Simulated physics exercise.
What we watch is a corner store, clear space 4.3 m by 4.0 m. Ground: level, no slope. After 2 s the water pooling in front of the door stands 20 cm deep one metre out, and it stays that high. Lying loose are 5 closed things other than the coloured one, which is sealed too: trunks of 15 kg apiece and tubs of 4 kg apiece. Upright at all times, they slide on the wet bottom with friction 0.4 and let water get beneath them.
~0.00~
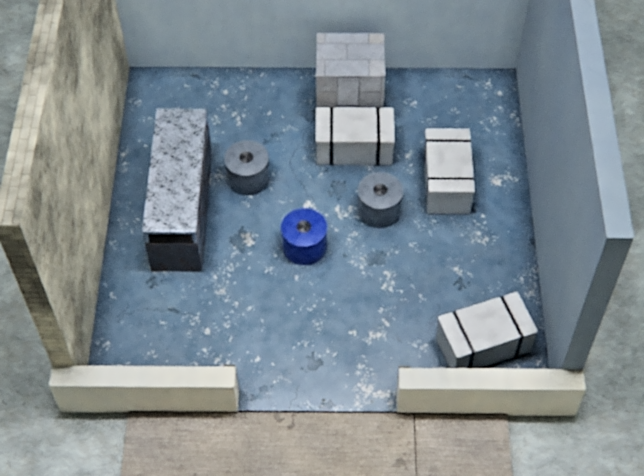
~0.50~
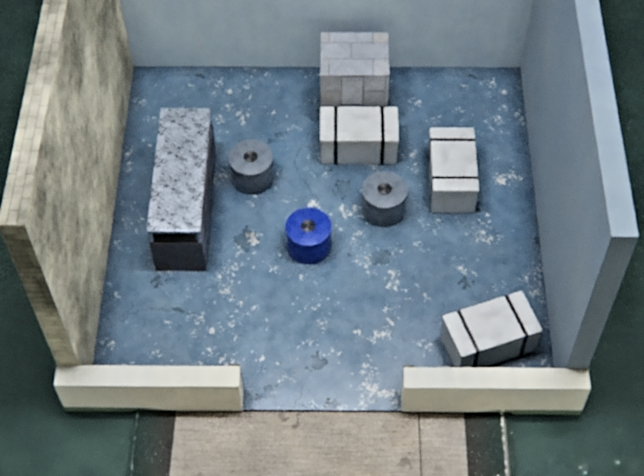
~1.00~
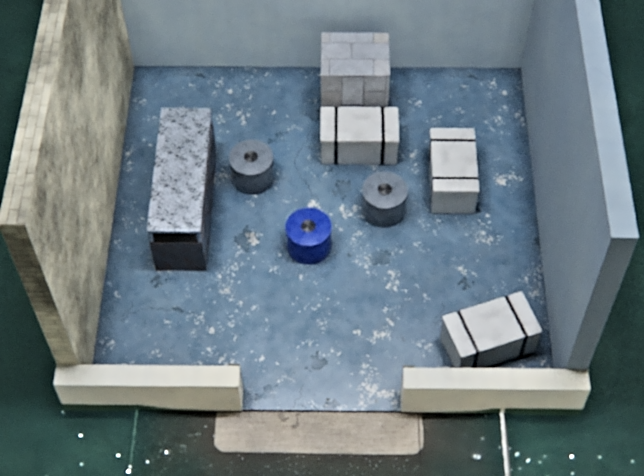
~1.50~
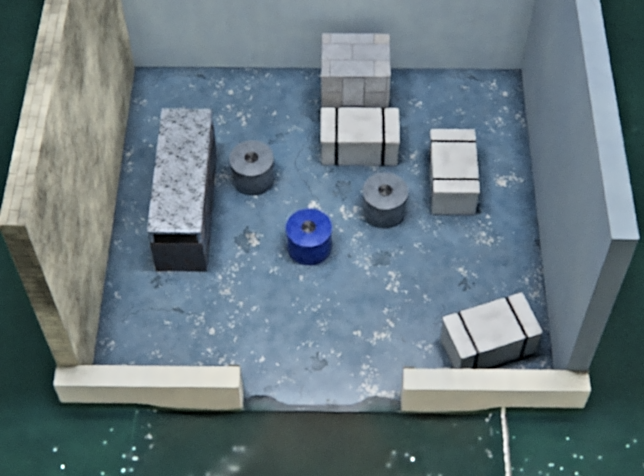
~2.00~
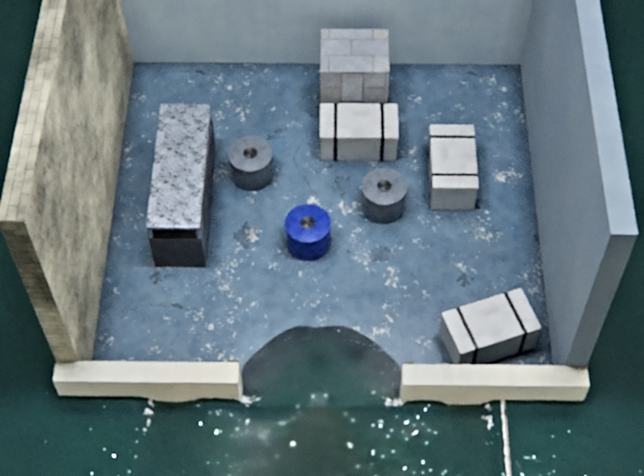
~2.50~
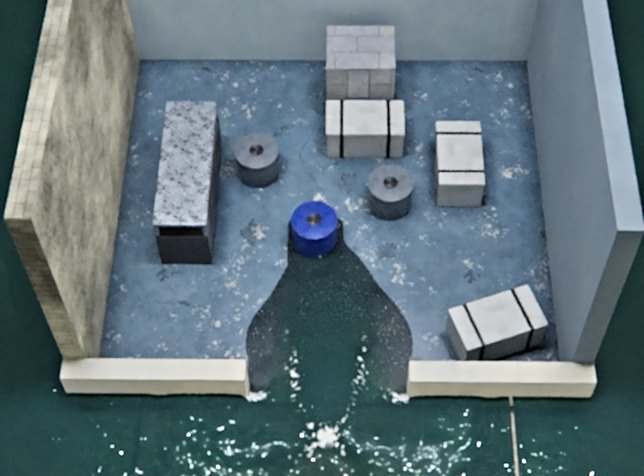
A small open-topped room held a blue tub, grey tubs and pale blocks while dark green water covered the ground outside, then spread in through the front gap and reached the blue tub, which stayed put.
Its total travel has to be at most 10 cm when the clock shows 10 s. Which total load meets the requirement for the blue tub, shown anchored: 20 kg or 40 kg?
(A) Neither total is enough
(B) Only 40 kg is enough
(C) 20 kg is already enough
Only 40 kg is enough.
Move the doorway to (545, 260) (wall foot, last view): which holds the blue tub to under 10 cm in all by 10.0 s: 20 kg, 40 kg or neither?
So only the heavy mass does it.
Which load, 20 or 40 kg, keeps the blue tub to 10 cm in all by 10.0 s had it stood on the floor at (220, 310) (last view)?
Outcome - success with both.
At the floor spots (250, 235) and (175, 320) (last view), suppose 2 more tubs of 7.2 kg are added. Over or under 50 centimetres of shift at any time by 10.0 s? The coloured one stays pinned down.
Those two come out over the line and inside the line, in that order.
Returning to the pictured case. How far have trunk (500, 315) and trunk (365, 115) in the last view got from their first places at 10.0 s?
Respectively 20 and 80 centimetres.
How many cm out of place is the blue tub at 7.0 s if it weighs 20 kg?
It would be some 40 cm from its spot.
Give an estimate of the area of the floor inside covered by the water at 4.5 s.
Somewhere around 11.5 m2, roughly.
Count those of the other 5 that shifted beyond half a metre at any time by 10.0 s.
The tally stands at 4.
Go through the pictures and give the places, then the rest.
In the first frame, the blue tub at (304, 227) rests on the ground; water covers 0.0 m2; 0 of 6 have shifted.
In the second frame, the blue tub at (308, 226), on the bottom; 0.0 m2 under water; 0 of 6 have shifted.
In the third frame, the blue tub at (308, 226), on the bottom; 0.0 m2 under water; 0 of 6 have shifted.
In the fourth frame, the blue tub at (309, 227), on the bottom; water covers 0.0 m2; 0 of 6 have shifted.
In the fifth frame, the blue tub at (308, 223), on the bottom; 0.7 m2 under water; 0 of 6 have shifted.
In the sixth frame, the blue tub at (314, 220) rests on the ground; 1.7 m2 under water; 0 of 6 have shifted.
After 3.5 s the blue tub would be 19 cm from its start with 20 kg and 0 cm from its start with 40 kg; 7 cm of water round it then.
After 4.5 s the blue tub would be 38 cm from its start with 20 kg and 0 cm from its start with 40 kg; 6 cm of water round it then.
After 7.0 s the blue tub would be 39 cm from its start with 20 kg and 0 cm from its start with 40 kg; 8 cm of water round it then.
After 10.0 s the blue tub would be 39 cm from its start with 20 kg and 0 cm from its start with 40 kg; 11 cm of water round it then.
